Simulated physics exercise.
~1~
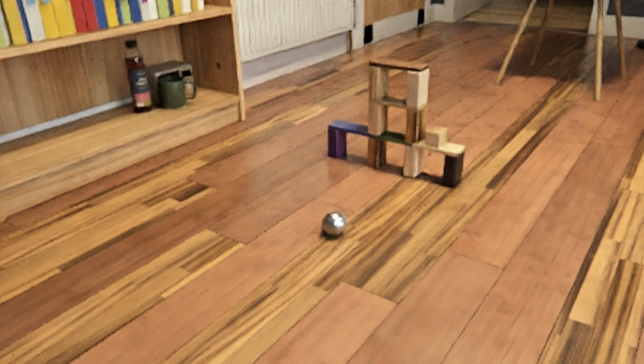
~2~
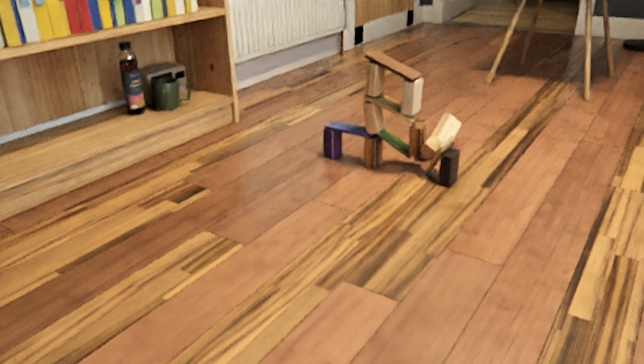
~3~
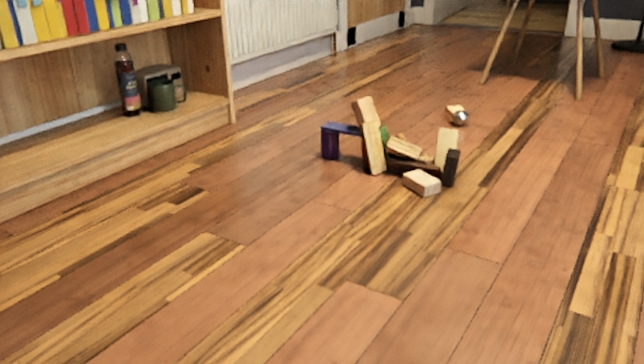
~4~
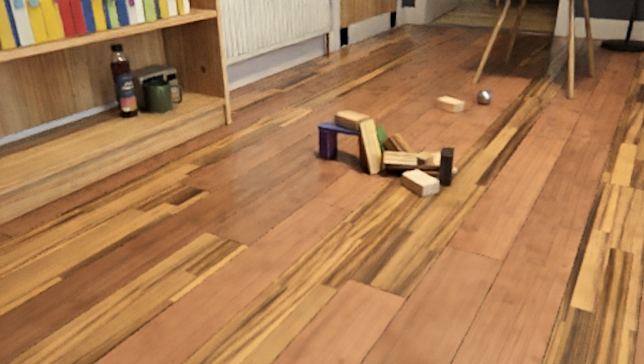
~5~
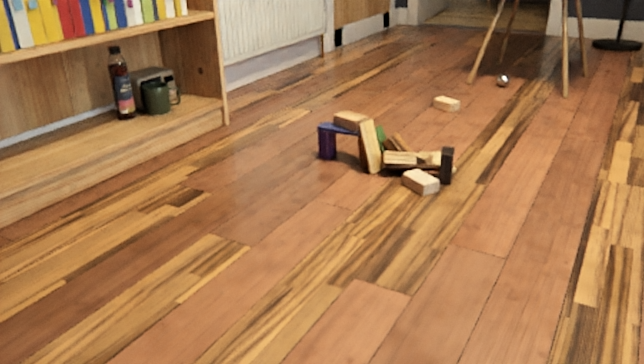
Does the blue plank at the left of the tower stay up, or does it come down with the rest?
The blue plank stays up, still resting at the left end beside the heap of fallen blocks.
